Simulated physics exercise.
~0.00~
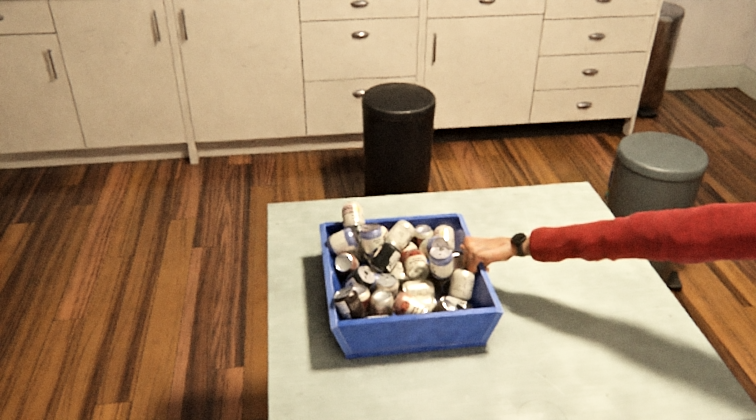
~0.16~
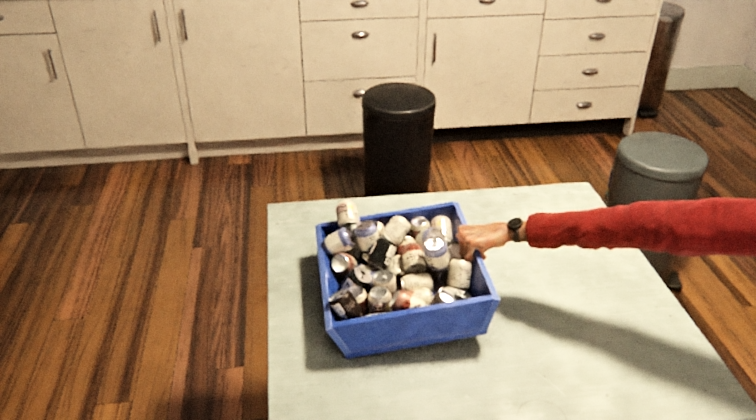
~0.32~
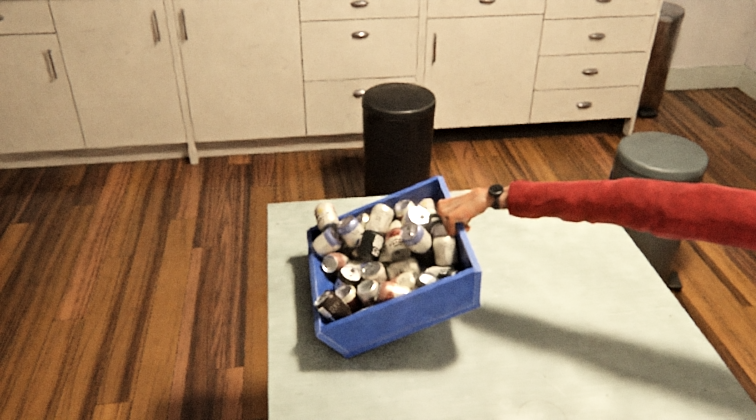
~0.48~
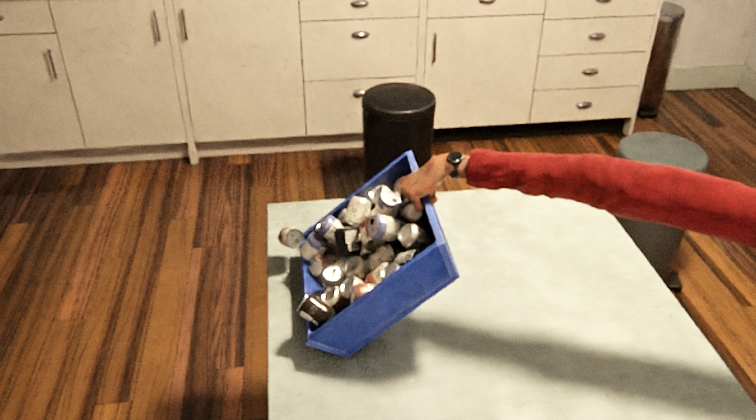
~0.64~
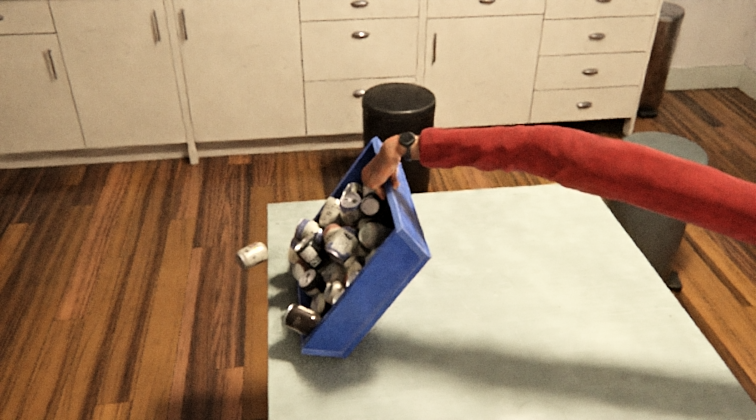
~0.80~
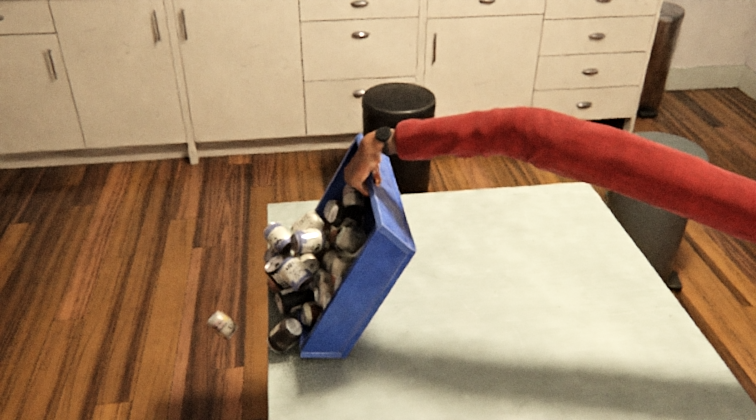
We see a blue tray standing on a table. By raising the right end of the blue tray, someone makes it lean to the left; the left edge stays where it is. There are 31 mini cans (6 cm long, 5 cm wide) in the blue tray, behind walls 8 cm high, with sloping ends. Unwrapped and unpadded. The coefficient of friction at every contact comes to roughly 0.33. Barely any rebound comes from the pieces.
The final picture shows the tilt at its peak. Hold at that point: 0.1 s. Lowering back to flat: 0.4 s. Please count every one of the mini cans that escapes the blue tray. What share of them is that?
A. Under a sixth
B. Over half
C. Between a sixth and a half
Between a sixth and a half.
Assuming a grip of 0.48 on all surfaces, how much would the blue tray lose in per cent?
Blue tray 50 per cent.
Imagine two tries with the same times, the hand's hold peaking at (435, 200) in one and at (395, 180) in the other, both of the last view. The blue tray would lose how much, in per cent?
First try the blue tray sheds 0 per cent of its load, second try 30 per cent.
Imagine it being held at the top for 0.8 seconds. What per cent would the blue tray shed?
Blue tray 60%.
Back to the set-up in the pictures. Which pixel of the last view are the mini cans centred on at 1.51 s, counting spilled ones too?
Middle approx. (361, 289).
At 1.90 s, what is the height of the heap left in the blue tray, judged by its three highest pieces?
I'd say near 9 cm.
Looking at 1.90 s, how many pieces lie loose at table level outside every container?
Near 0, give or take.
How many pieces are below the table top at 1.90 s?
Piece count: Some 12.
After 0.98 s, tilt 56°; the blue tray is down by 10 of 31.
After 1.20 s, tilt 10°; the blue tray is down by 11 of 31.
After 1.51 s, tilt 0°; the blue tray is down by 11 of 31.
Outcome (at 1.90 s), the blue tray is down by 11 of 31. Asked share, 11 of 31, 35 per cent.
